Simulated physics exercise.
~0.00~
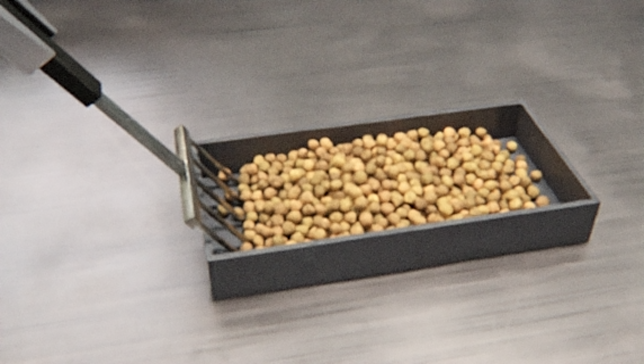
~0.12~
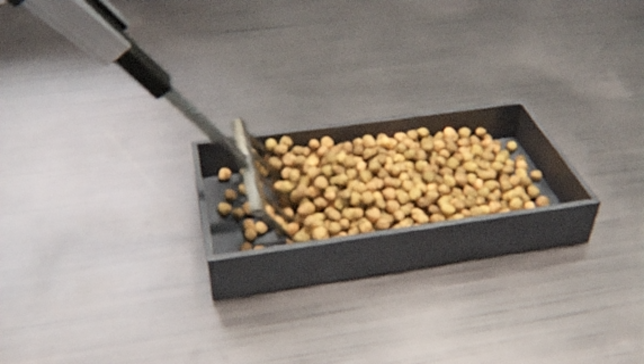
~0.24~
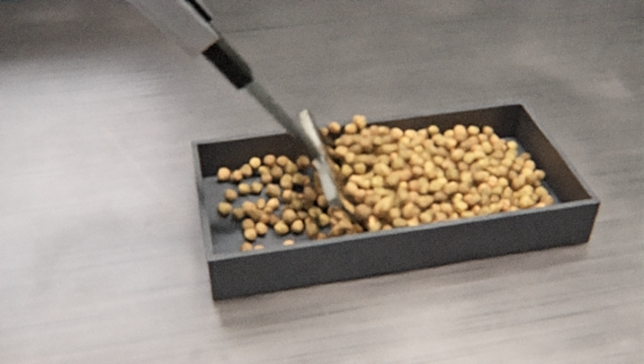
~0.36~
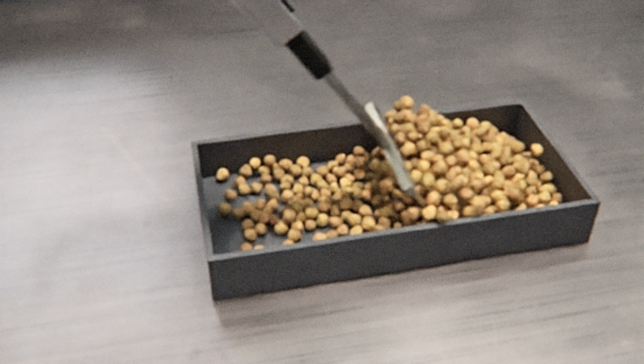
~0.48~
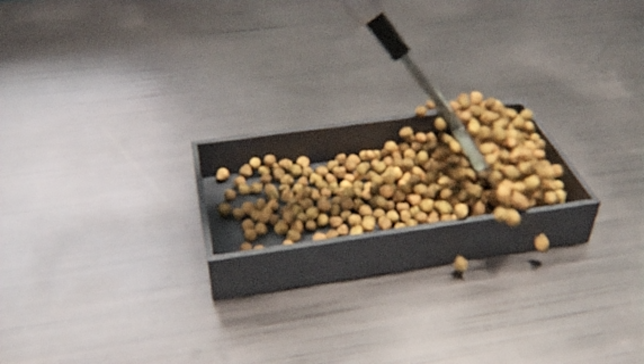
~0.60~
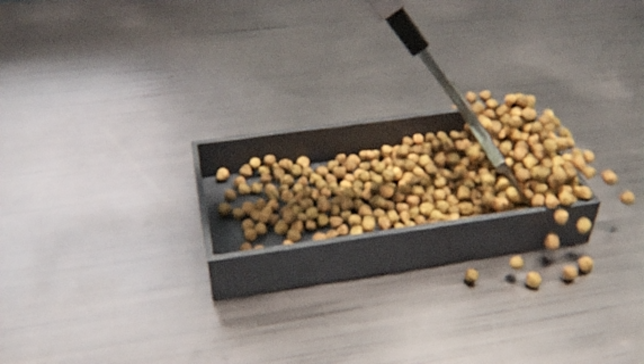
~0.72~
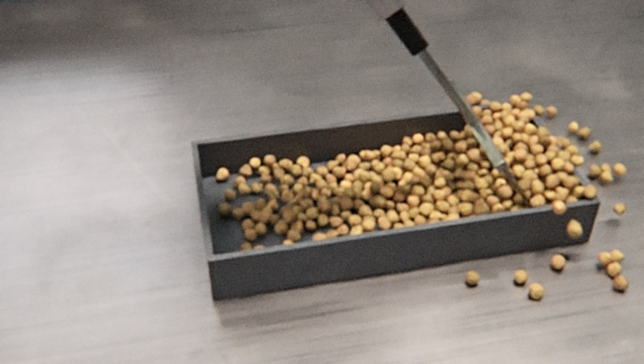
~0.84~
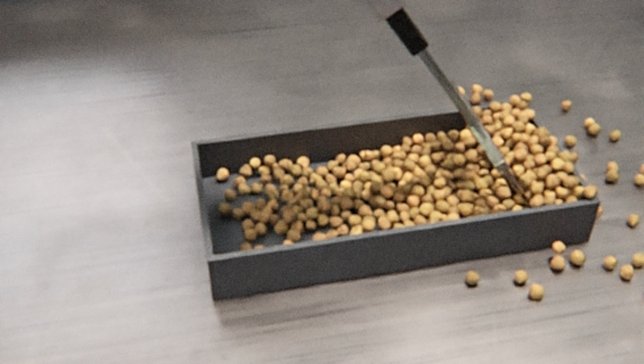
Dried chickpeas piling up and spilling over a dark tray's right end as a robot-held rake pushes rightward, then stops.
